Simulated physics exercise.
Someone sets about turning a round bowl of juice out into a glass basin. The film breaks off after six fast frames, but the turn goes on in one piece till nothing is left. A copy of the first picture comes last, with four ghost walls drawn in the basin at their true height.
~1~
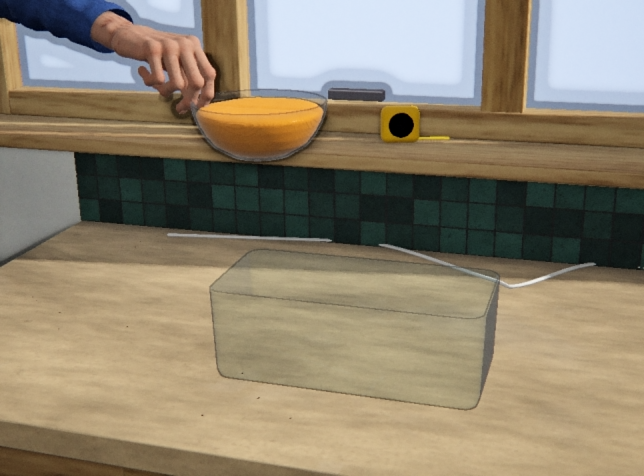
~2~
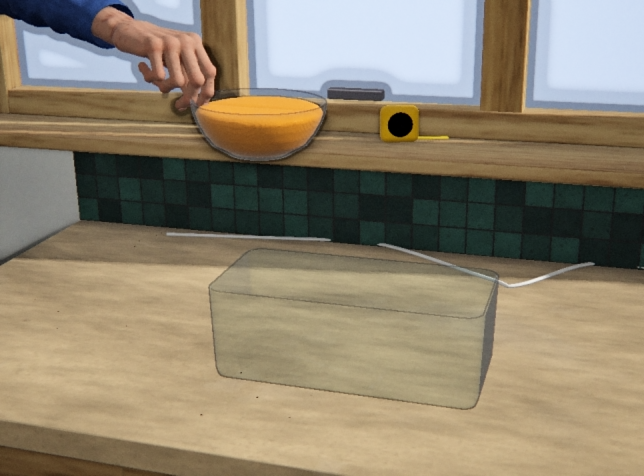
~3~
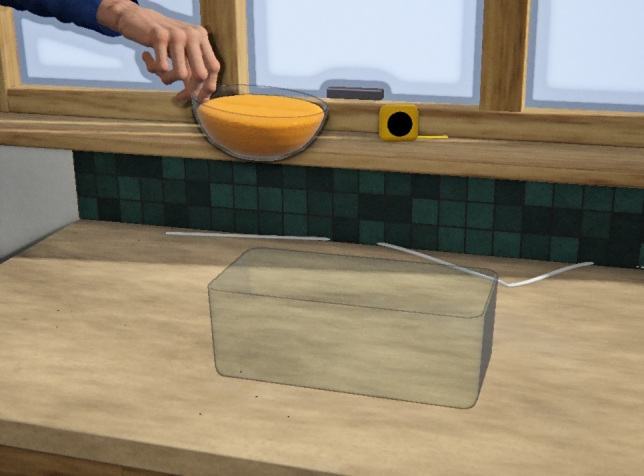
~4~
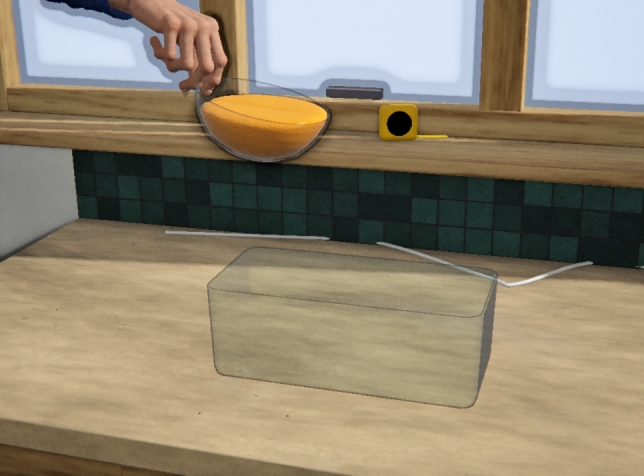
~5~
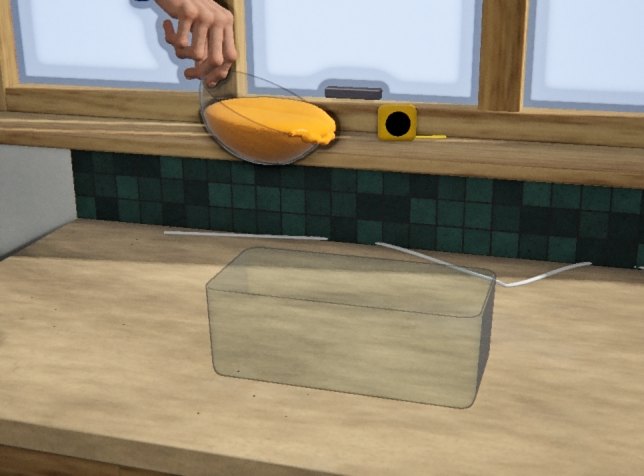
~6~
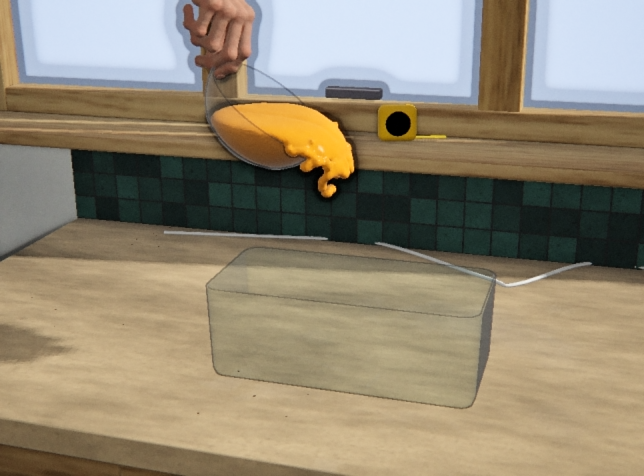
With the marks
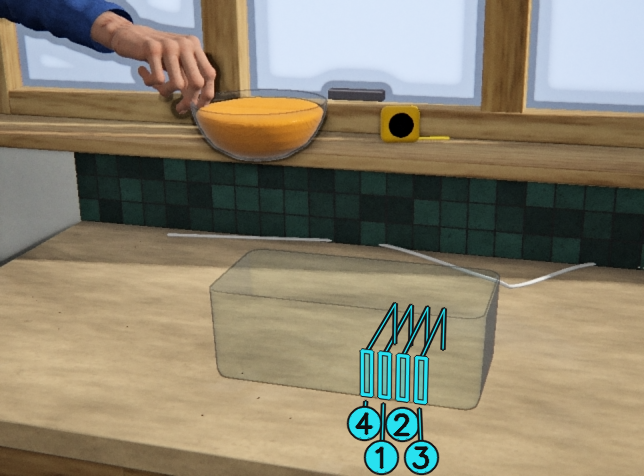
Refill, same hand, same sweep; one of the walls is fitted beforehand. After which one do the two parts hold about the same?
Place 4.
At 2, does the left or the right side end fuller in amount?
The left one.
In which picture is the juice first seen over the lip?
In picture 5.
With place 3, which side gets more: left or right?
More ends on the left.
In cyan, 1 at (383, 404); 2 at (401, 406); 3 at (419, 409); 4 at (365, 401).
Choosing 1, about 76 % ends left of the wall and 21 % right of it; 3 % is lost outside.
Choosing 2, about 95 % ends left of the wall and 3 % right of it.
Choosing 3, about 93 % ends left of the wall and 4 % right of it.
Choosing 4, about 50 % ends left of the wall and 48 % right of it.
